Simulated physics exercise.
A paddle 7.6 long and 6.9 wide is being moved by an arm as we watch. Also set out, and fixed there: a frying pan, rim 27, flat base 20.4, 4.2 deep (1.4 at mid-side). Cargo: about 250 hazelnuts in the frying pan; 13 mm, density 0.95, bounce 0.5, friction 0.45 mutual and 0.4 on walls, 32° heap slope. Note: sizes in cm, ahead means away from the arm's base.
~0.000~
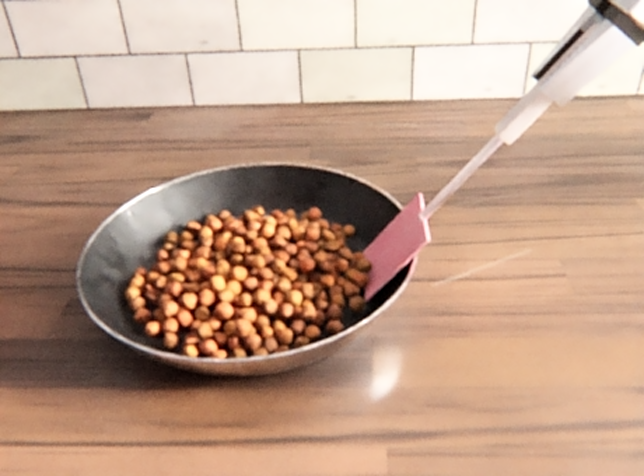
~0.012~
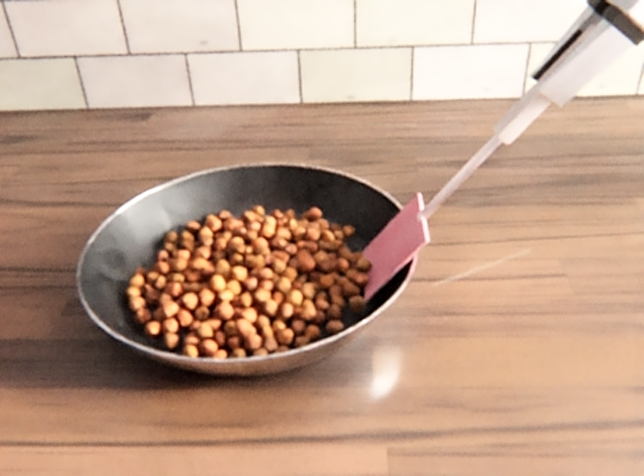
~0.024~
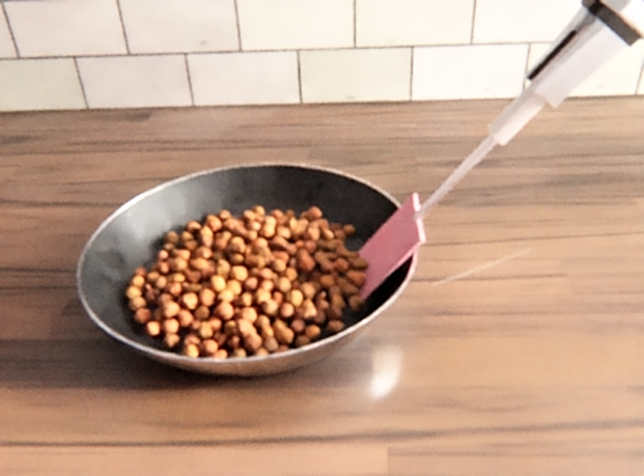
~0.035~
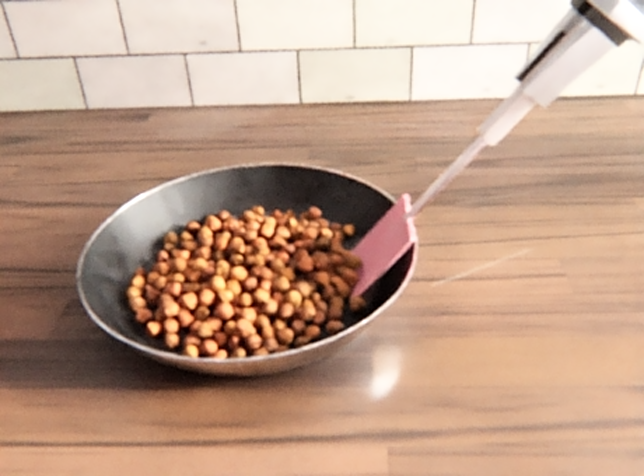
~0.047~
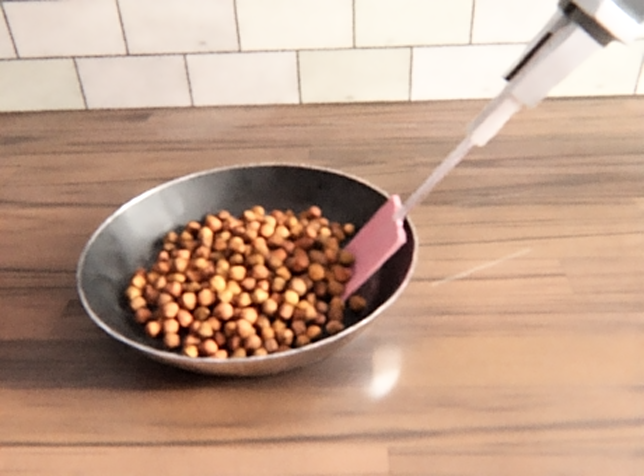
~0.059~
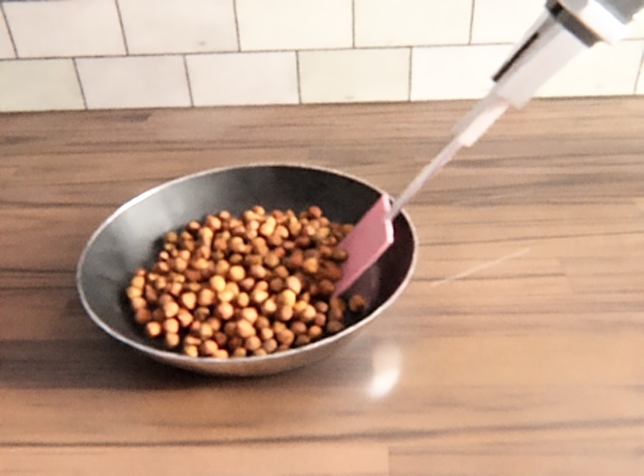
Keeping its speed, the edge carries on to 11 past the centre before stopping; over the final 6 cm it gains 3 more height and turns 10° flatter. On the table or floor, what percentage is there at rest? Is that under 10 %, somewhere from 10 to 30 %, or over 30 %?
It is from 10 to 30 %.
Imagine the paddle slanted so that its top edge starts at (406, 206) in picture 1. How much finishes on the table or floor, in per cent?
Around 20 percent ends up on the table or floor.
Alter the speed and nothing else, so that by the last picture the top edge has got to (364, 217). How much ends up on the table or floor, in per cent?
I'd say around 30 per cent.
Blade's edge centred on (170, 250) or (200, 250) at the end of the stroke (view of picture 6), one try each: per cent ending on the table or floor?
Roughly 0 and 0 per cent.
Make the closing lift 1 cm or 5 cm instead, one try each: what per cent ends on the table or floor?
About 25 and 20 per cent.
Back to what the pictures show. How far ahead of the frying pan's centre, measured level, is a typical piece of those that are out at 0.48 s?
Roughly 20 cm.
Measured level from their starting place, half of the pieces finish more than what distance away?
It comes out at about 3 cm.
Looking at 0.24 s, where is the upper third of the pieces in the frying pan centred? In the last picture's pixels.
The middle lies somewhere about (176, 254).
By 0.15 s, sloping 52°, highest piece 5 above the table; 251 in the frying pan.
By 0.24 s, sloping 50°, highest piece 6 above the table; 251 in the frying pan.
By 0.48 s, sloping 42°, highest piece 17 above the table; 200 in the frying pan, 37 on the table or floor, 14 on the blade or in flight.
By 1.53 s, sloping 42°, highest piece 3 above the table; 200 in the frying pan, 51 on the table or floor.
Final count, 200 in the frying pan, 51 on the table or floor. That is 20 % on the table or floor.
